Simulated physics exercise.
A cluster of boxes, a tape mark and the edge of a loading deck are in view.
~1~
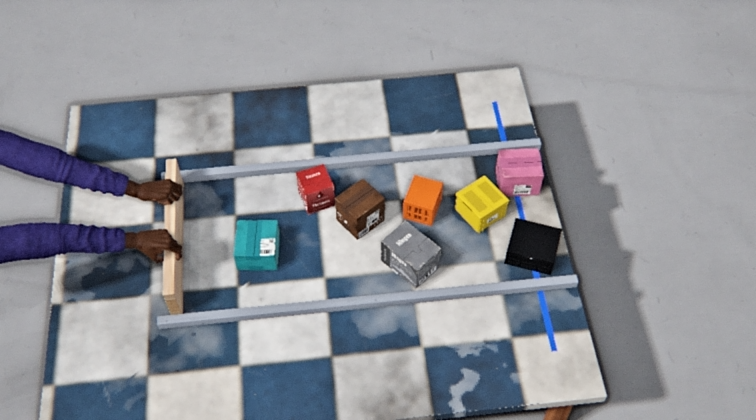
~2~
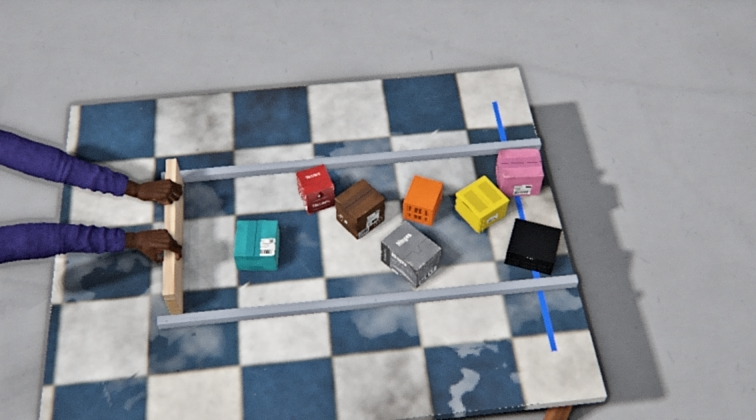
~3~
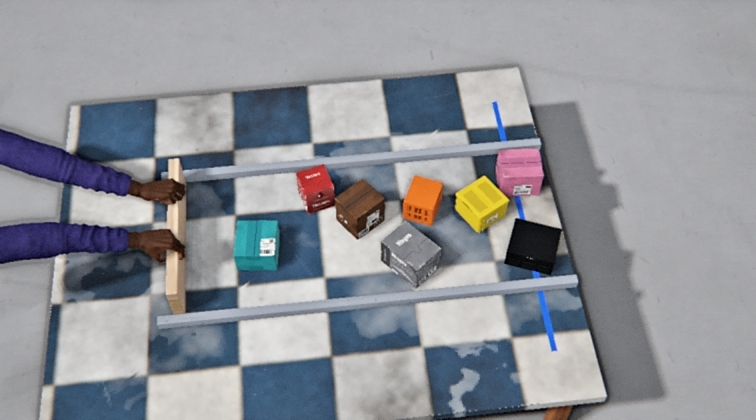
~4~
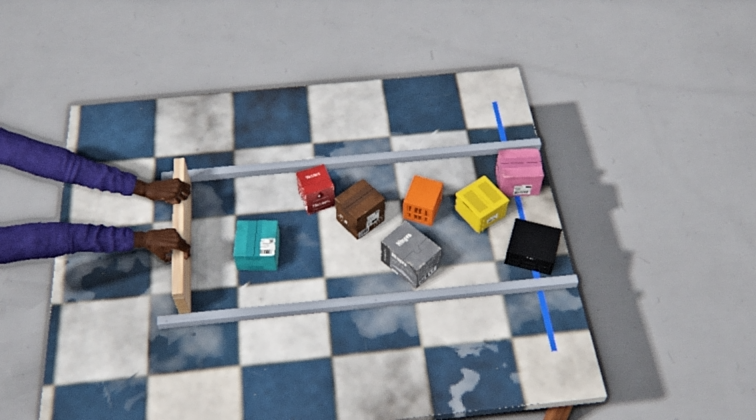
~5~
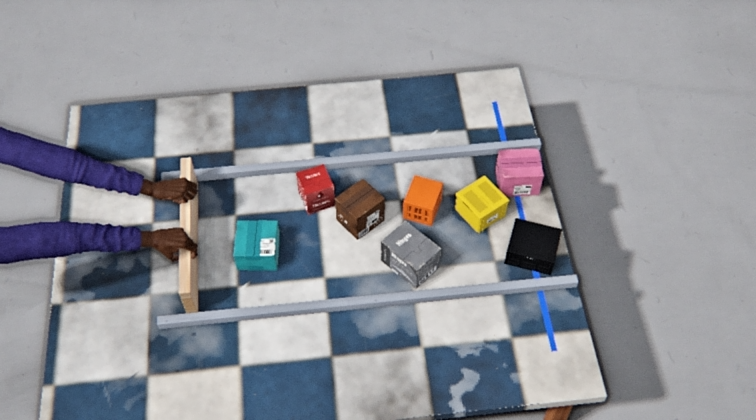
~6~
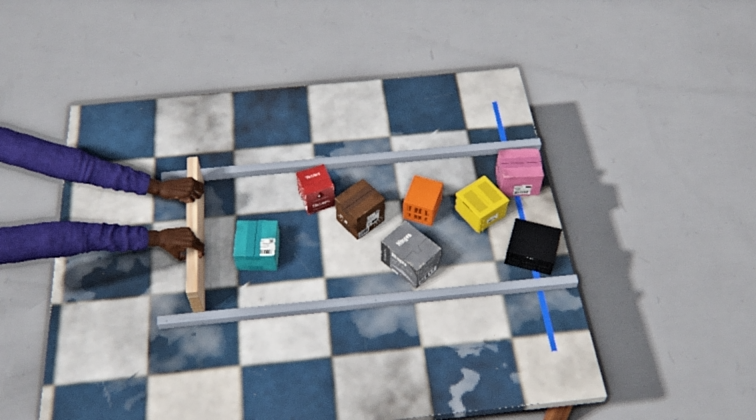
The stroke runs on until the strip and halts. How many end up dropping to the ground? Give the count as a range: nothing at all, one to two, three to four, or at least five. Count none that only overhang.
The count is at least five.
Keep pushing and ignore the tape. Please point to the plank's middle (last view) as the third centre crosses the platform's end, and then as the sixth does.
At (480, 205) for the third, at (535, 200) for the sixth.
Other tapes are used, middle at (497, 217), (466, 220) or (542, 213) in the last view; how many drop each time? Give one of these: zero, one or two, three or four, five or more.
In order: Three to four; either one or two; five or over.
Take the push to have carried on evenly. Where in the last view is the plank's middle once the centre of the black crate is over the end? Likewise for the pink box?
(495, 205) and (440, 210), more or less.
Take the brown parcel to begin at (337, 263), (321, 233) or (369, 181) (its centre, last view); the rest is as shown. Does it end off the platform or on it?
In turn it stays on; falls; goes over.
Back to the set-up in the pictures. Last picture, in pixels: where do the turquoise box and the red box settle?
Around (544, 214) and around (529, 169).
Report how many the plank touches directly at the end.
It ends up touching 3.
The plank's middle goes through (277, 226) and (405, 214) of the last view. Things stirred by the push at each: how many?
Well, it's 1 at the first one and 7 at the second.
Early on, none off yet; pink box at rest near (519, 173); black crate at rest near (533, 246); yellow tote at rest near (481, 205).
Finally, the number that fall off is five or more; lost, brown parcel, orange crate, yellow tote, black crate and pink box.
